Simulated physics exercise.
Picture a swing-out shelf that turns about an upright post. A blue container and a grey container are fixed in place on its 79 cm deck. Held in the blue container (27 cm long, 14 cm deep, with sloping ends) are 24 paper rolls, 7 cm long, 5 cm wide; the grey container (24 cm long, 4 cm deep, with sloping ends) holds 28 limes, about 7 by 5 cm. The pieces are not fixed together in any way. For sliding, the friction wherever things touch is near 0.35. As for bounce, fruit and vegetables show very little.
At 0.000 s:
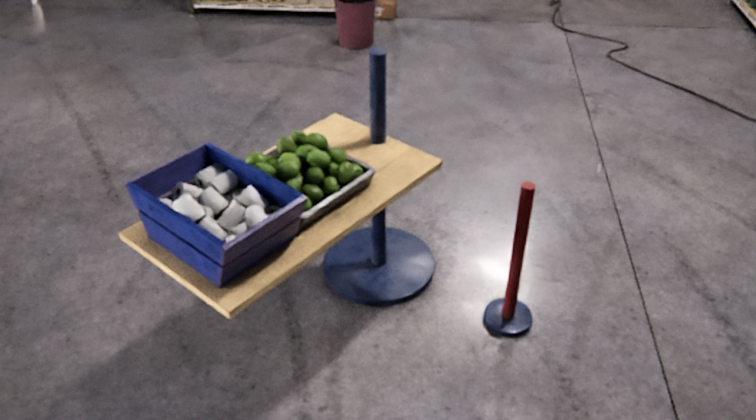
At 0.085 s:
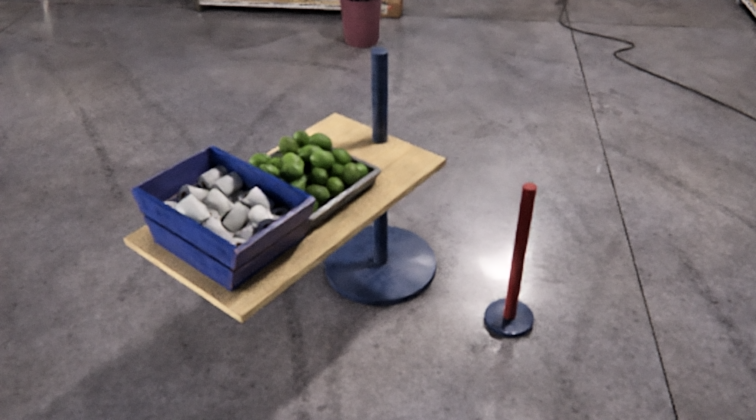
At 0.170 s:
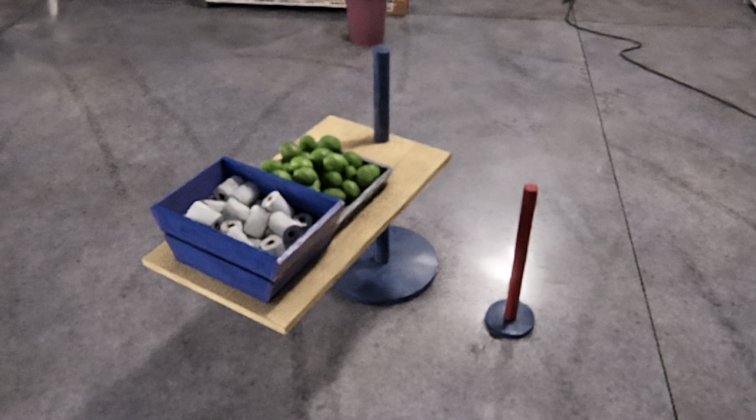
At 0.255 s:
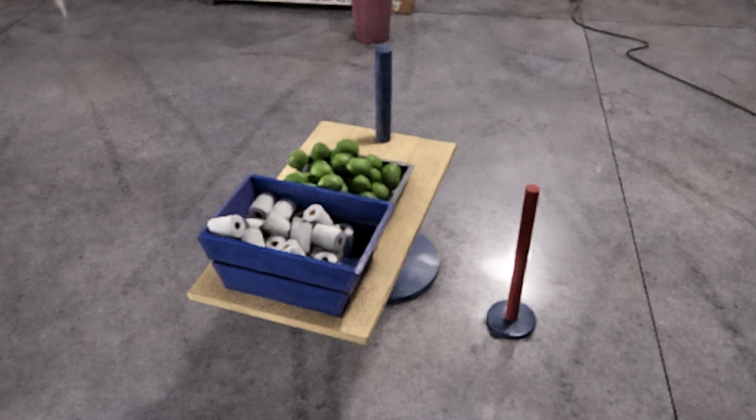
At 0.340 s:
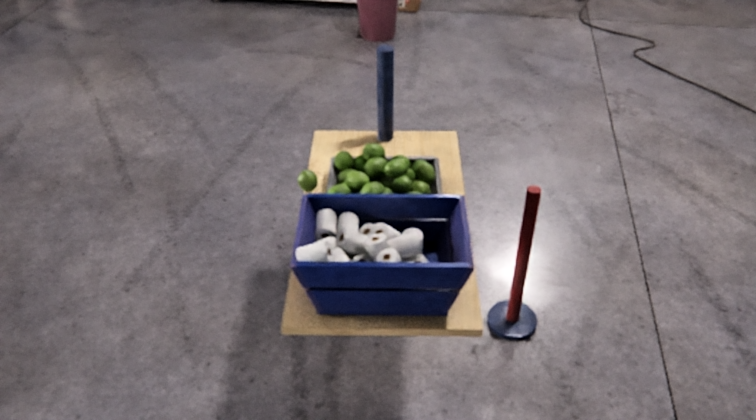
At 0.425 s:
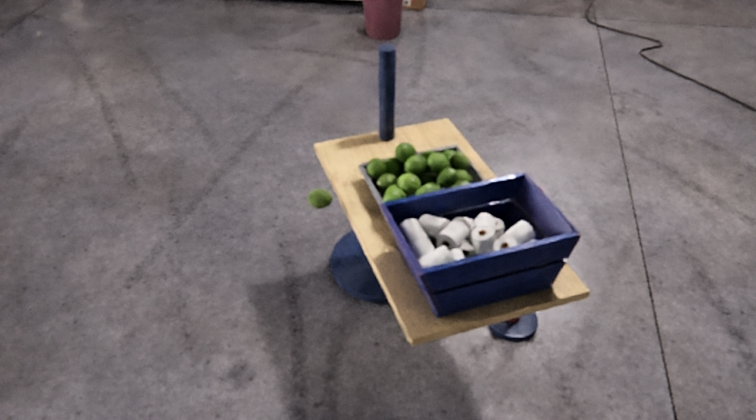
A wooden shelf holding a blue container of white rolls and a grey one of green limes swung rightward around an upright post, slowly then faster, and one lime came off its left side.
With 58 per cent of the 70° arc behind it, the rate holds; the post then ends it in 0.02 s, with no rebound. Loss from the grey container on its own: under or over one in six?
Over.
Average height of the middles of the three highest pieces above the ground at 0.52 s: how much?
Some 74 cm up.
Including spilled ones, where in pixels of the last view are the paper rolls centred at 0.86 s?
Centre approx. at (523, 233).
After 0.44 s, it reaches the stop.
After 0.52 s, 0 of 24 out of the blue container and 1 of 28 out of the grey container.
After 0.64 s, 2 of 24 out of the blue container and 4 of 28 out of the grey container.
After 0.86 s, 5 of 24 out of the blue container and 6 of 28 out of the grey container.
Outcome (at 1.30 s), 5 of 24 out of the blue container and 8 of 28 out of the grey container. Asked share, 8 of 28, 29 per cent.
